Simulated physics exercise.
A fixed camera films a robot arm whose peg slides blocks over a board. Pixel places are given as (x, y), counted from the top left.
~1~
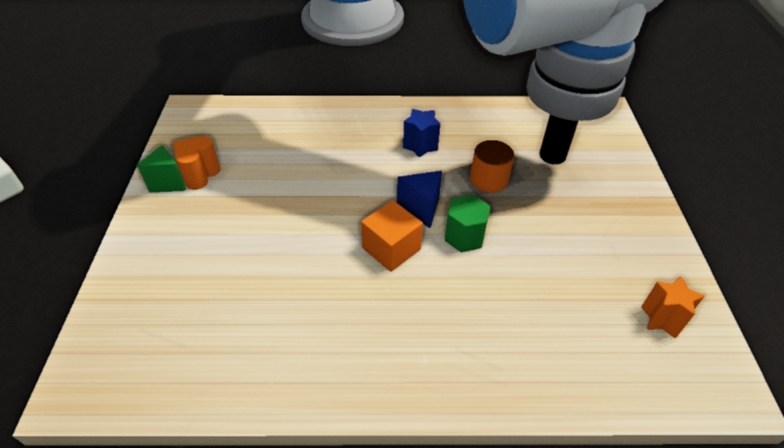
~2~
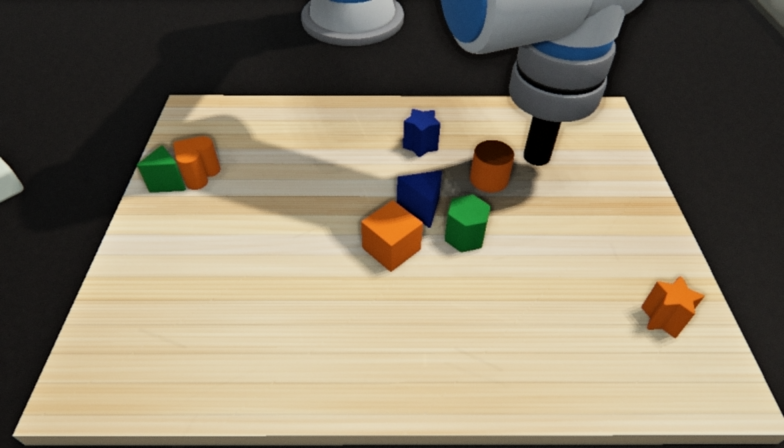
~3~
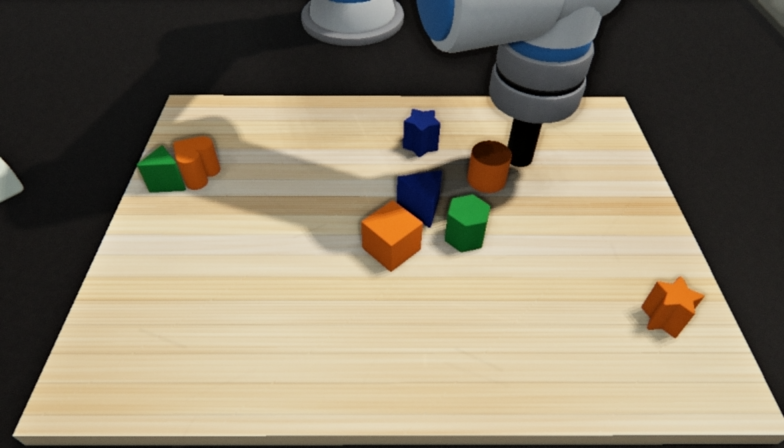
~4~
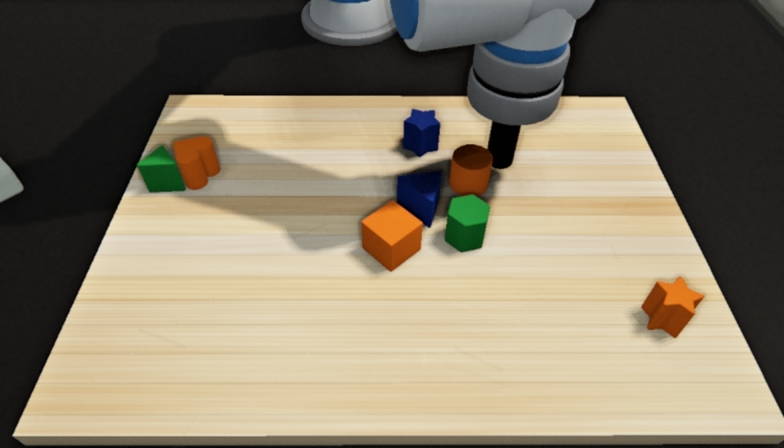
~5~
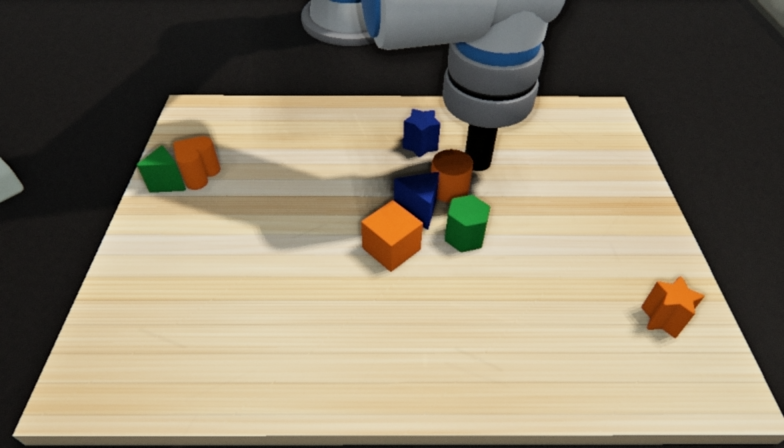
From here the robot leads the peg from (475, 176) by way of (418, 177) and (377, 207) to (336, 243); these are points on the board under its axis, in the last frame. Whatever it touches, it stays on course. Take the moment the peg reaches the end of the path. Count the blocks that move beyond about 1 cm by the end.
Total: Two.
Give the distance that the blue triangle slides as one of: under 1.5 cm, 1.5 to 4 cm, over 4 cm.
More than 4 cm.
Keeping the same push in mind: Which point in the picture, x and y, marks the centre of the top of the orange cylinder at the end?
The middle of the upper face of the orange cylinder will lie at about (409, 193) in the picture.
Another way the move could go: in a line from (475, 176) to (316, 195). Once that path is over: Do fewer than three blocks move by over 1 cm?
In short: No.
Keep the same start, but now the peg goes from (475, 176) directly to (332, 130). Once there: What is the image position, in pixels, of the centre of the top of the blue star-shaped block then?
Its top middle: (409, 109).
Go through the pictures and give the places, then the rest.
Peg tip at (553, 156); block tops, orange square at (392, 222); blue triangle at (424, 182); blue star-shaped block at (423, 118); orange cylinder at (495, 152), in the first frame.
Peg at (537, 157); blocks unchanged, in the second frame.
Peg at (519, 159); orange cylinder at (492, 152), in the third frame.
Peg at (499, 160); orange cylinder at (473, 156), in the fourth frame.
Peg at (477, 163); orange square at (392, 222); blue triangle at (421, 184); blue star-shaped block at (423, 118); orange cylinder at (453, 161), in the fifth frame.
The first path, step by step. One third of the way, peg at (419, 164); blue triangle at (415, 198), turned 15° clockwise; orange cylinder at (419, 173).
Two thirds of the way, peg at (377, 194); orange square at (390, 226); blue triangle at (430, 218); orange cylinder at (409, 193).
At the end, peg at (335, 230); orange square at (390, 226); blue triangle at (430, 218); blue star-shaped block in place; orange cylinder at (409, 193).
